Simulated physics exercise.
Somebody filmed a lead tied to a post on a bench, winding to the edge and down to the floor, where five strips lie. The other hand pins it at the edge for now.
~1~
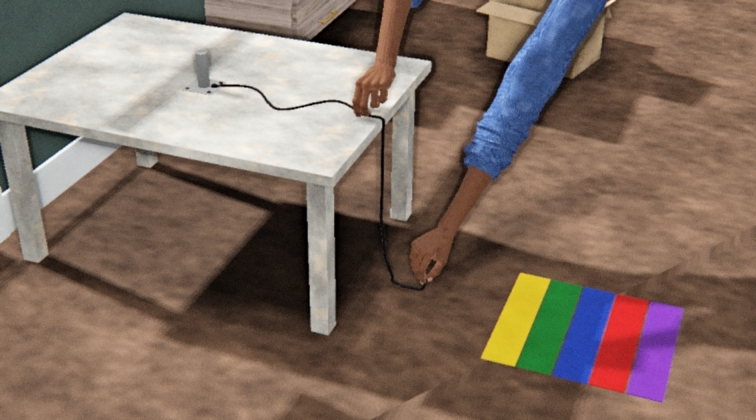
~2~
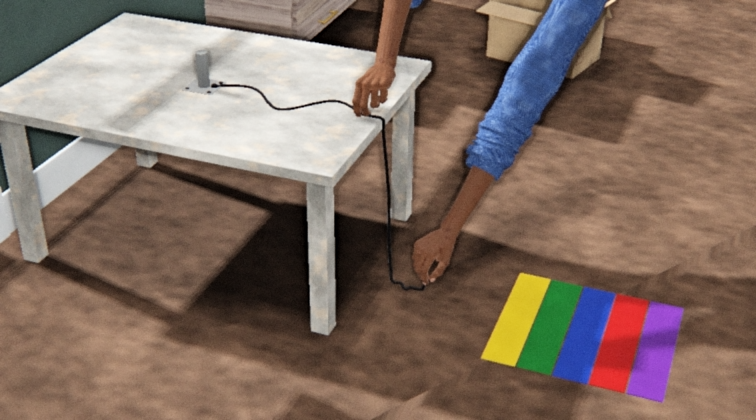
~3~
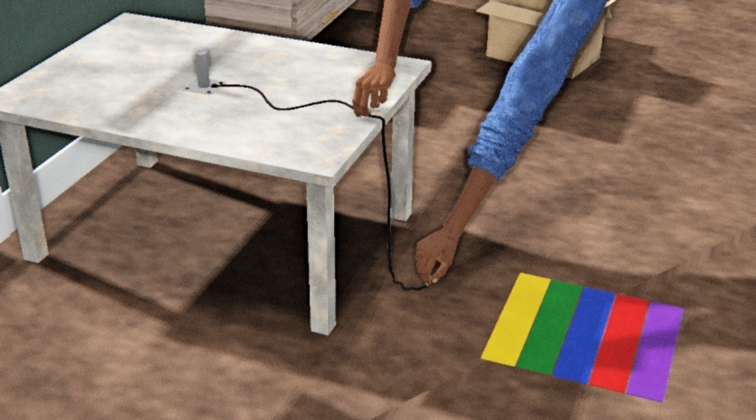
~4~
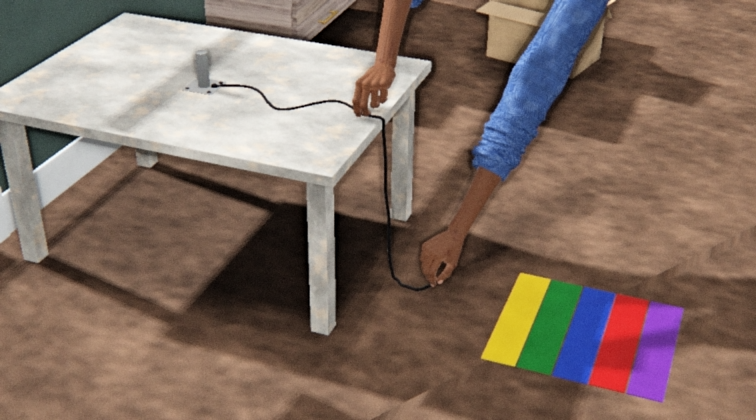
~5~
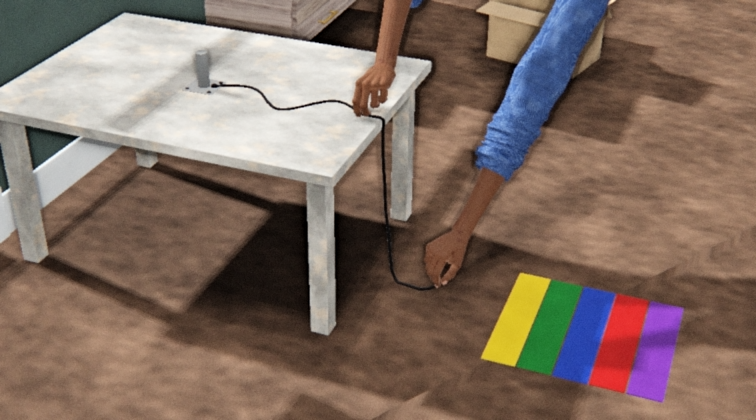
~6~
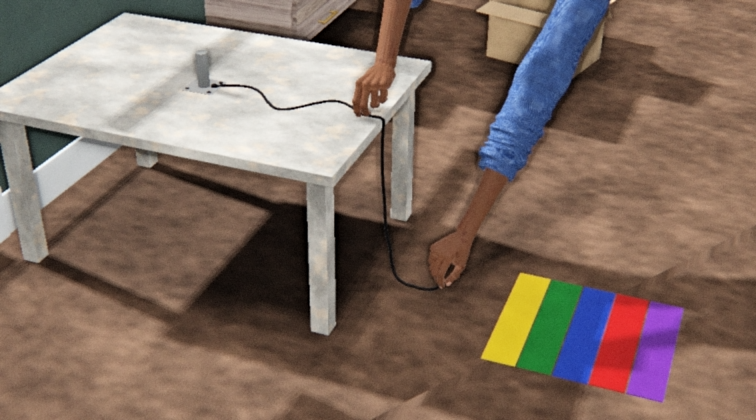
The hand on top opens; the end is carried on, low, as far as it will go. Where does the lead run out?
The end stops over the blue strip.
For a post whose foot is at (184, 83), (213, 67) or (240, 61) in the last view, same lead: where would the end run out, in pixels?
The places are (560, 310), (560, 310) and (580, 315).
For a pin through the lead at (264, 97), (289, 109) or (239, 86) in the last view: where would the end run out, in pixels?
About (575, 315), (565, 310) and (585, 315).
Early on, end near (524, 302); over yellow.
Midway, end near (564, 311); over green.
At the end of the slack, end near (588, 316); over blue. It gets as far as the blue strip.
